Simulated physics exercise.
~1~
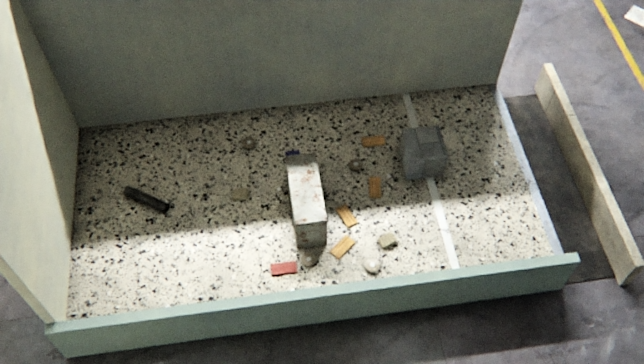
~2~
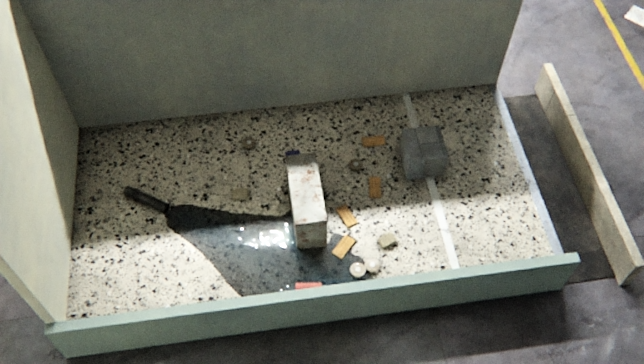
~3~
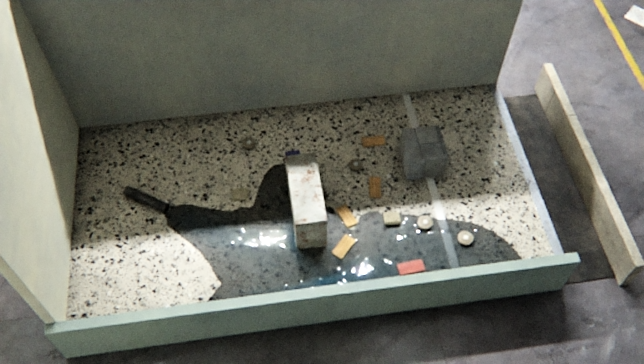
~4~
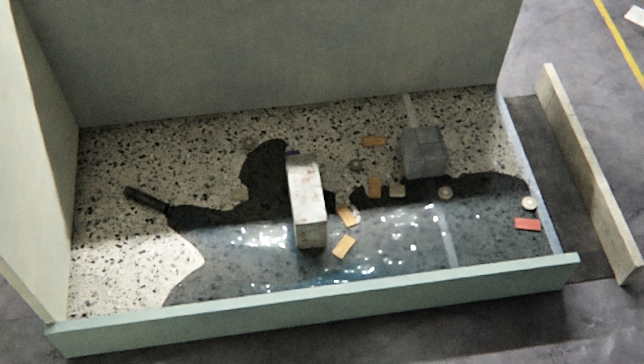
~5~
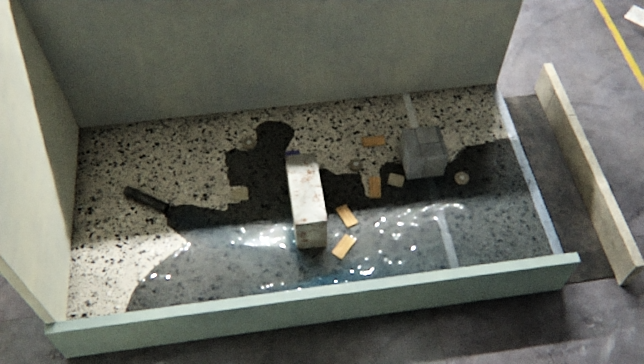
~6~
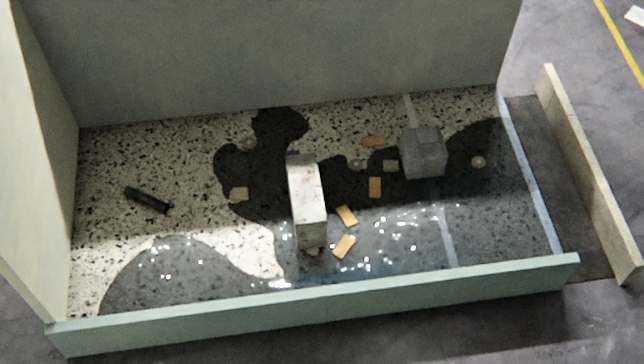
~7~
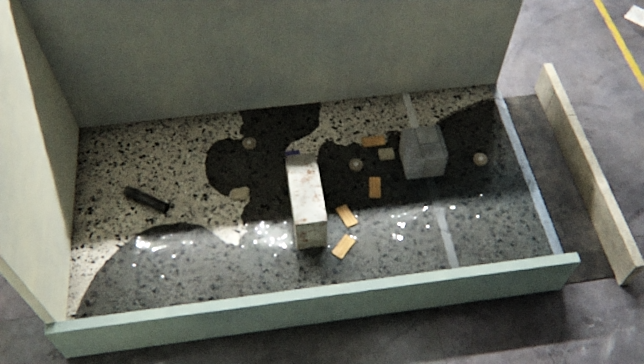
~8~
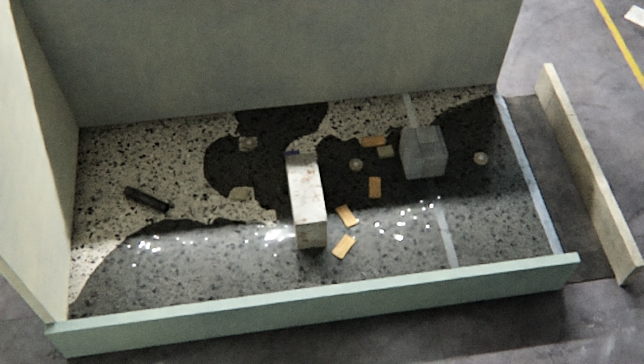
The clip opens on a speckled, walled bay with a dark pipe end at left, two large blocks, a pale stripe and small loose pieces scattered about. Water pours from the pipe and spreads right along the front wall, pushing the red board and some round pieces toward the stripe. The red board crosses it and leaves through the open right side, while a pale chip drifts upward toward the grey block. The flow from the pipe then stops. At the end, water covers the front, a round piece rests beyond the stripe, and the blue float remains short of it.
